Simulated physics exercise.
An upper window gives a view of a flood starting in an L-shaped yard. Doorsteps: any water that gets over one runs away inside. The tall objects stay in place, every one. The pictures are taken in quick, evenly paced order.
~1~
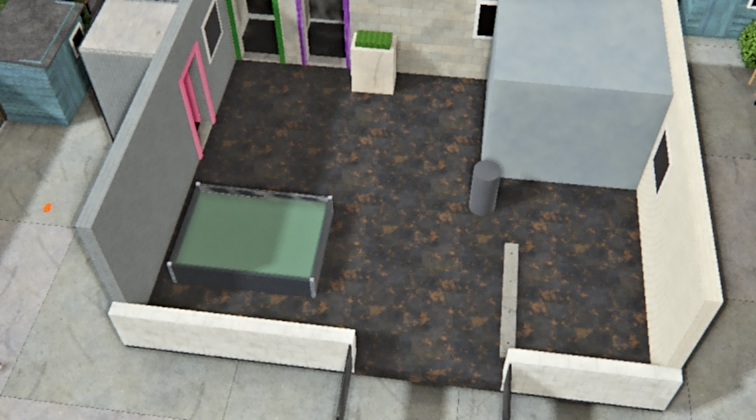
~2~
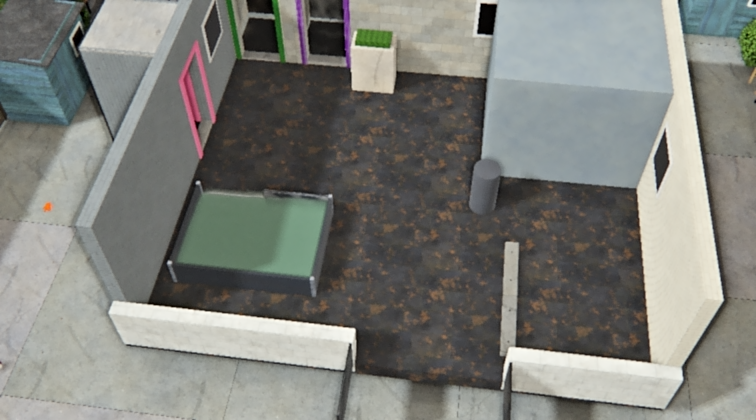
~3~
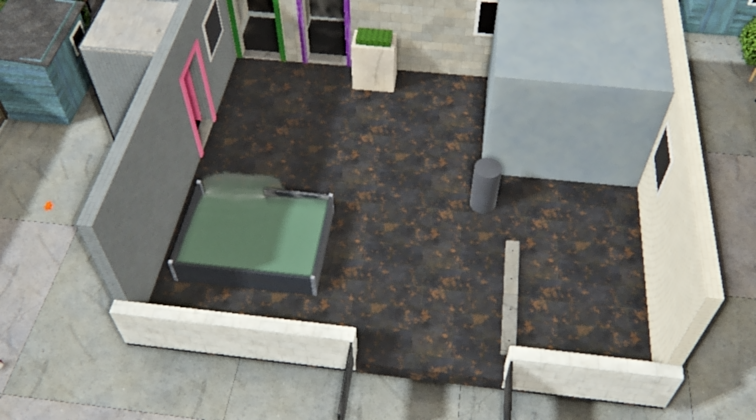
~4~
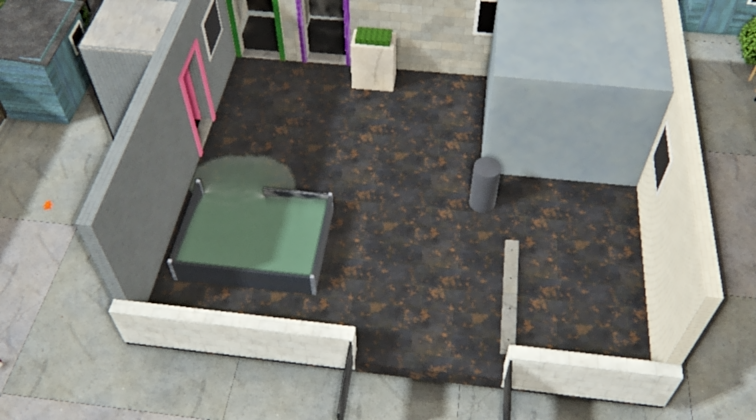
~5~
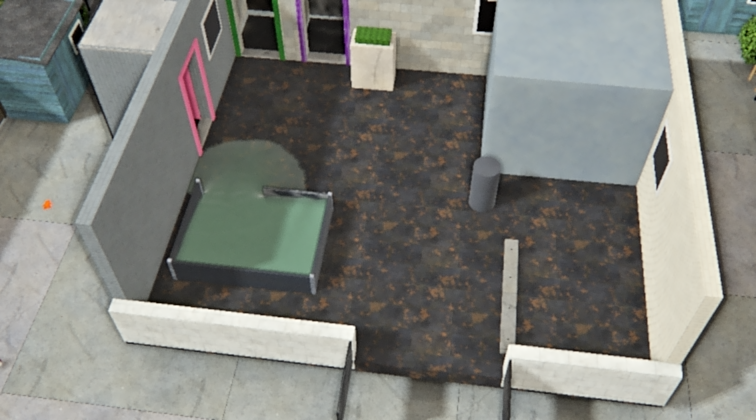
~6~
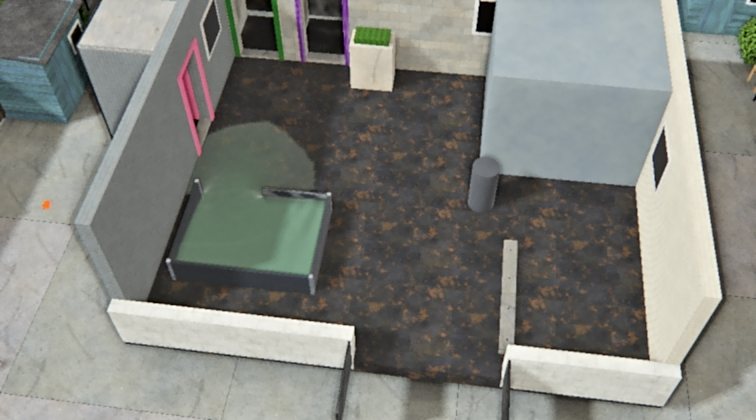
Water pours over the far side of a green-filled tank and spreads across the dark yard.
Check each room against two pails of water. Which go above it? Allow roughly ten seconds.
The green door goes above; the pink door goes above; the purple door goes above.
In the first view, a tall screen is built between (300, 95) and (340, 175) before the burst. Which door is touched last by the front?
I'd say the door marked purple.
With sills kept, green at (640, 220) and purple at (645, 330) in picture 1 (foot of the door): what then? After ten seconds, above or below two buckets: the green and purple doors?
Result - the green one stays within limits while the purple one stays within limits.
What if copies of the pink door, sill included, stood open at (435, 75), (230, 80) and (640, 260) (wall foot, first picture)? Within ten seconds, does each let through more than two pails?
Checking each in order, the first misses the threshold, the second beats the threshold, and the third misses the threshold.
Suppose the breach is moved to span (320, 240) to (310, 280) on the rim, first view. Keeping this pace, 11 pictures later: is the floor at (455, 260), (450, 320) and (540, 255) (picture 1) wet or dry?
Taking the three spots as listed, they end up inundated, inundated and spared.
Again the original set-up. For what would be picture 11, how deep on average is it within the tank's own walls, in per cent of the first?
That comes to about 74 per cent.
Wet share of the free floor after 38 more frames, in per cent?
35 %.
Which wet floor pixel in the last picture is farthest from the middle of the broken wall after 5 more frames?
Estimated pixel: (255, 69).
A moment on, water covers 15 % of the floor; the green door not reached, the pink door wet at the sill, nothing in, the purple door not reached.
Next, water covers 20 % of the floor; the green door over two buckets in, the pink door under two buckets in, the purple door wet at the sill, nothing in.
Then, water covers 25 % of the floor; the green door far over two buckets in, the pink door over two buckets in, the purple door under two buckets in.
Later, water covers 35 % of the floor; the green door far over two buckets in, the pink door over two buckets in, the purple door over two buckets in.
In the end, water covers 55 % of the floor; the green door far over two buckets in, the pink door over two buckets in, the purple door over two buckets in.
